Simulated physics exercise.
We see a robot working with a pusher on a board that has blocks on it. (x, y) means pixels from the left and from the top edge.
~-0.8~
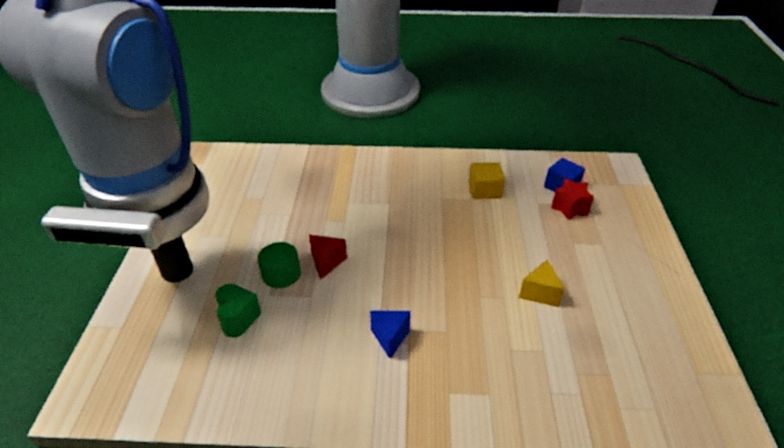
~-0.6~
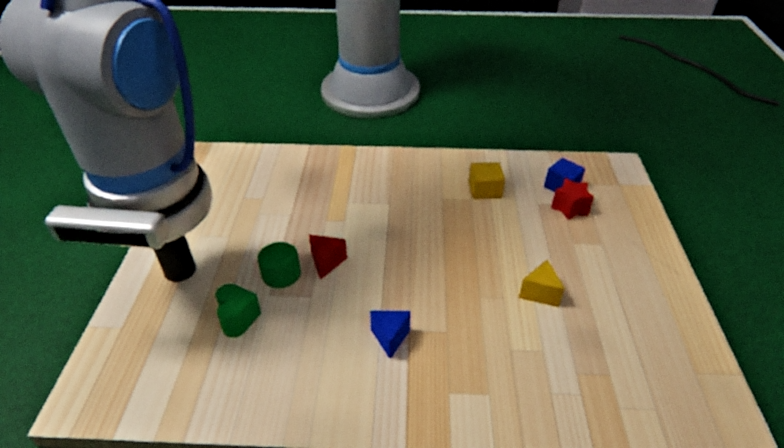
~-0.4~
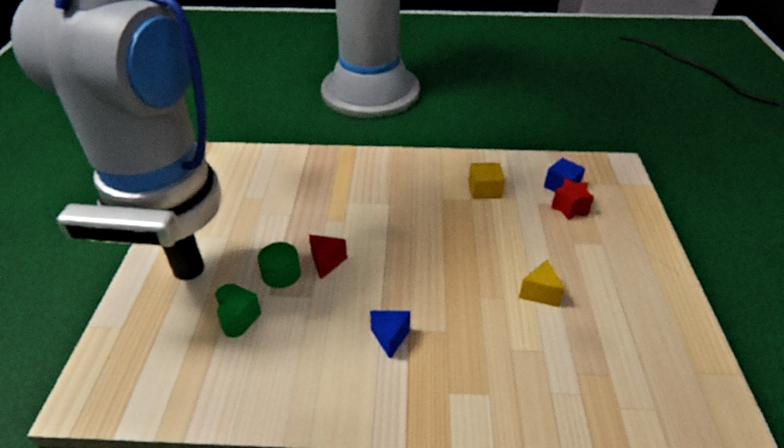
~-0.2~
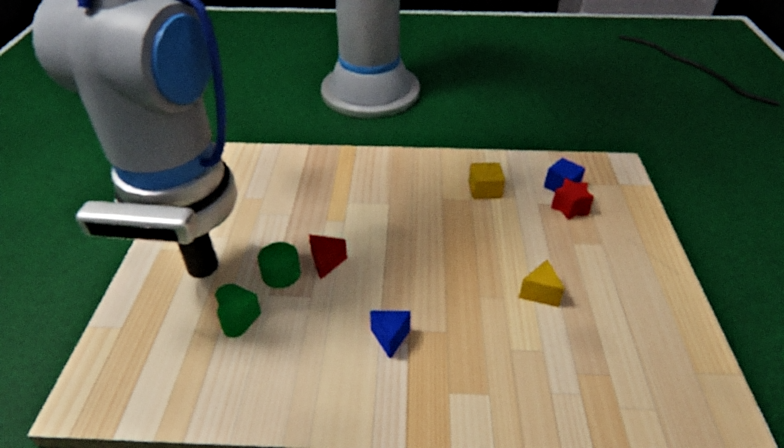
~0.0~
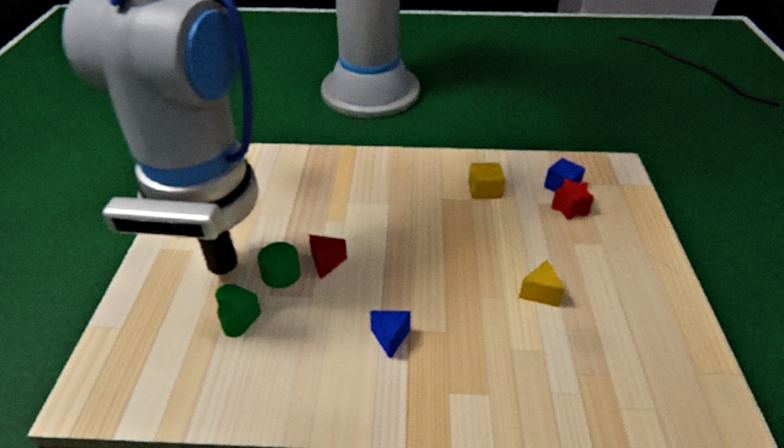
The video shows a robot arm with a dark pusher over a wooden board of red, green, blue and yellow blocks. The arm moves slightly right, bringing the pusher near the green round block, while all the blocks stay still.
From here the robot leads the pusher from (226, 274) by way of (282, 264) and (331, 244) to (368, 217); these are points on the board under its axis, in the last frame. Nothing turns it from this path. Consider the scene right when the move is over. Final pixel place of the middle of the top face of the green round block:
The green round block ends near (317, 259).
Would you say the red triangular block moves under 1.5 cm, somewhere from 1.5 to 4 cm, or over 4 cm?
Verdict: From 1.5 to 4 cm.
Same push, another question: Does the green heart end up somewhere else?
I'd say no.
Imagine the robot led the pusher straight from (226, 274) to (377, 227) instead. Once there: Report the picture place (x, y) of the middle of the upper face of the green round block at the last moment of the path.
Its top middle: (299, 257).
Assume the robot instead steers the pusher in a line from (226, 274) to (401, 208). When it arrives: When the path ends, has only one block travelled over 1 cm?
Final answer: Yes.
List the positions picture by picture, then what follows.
In the first frame, tip of the pusher (178, 272), middles of tops, green heart (233, 299), green round block (277, 254), red triangular block (324, 244).
In the second frame, pusher (181, 271), nothing pushed.
In the third frame, pusher (189, 270), nothing pushed.
In the fourth frame, pusher (203, 267), nothing pushed.
In the fifth frame, pusher (223, 264), green heart (233, 299), green round block (277, 254), red triangular block (324, 244).
On the path given first. One third of the way, pusher (280, 254); green round block (308, 256); red triangular block (337, 243), turned 25° anticlockwise.
Two thirds of the way, pusher (331, 233); green round block (317, 259); red triangular block (354, 242), turned 15° clockwise.
At the end, pusher (367, 207); green heart unmoved; green round block (317, 259); red triangular block (354, 242), turned 20° clockwise.
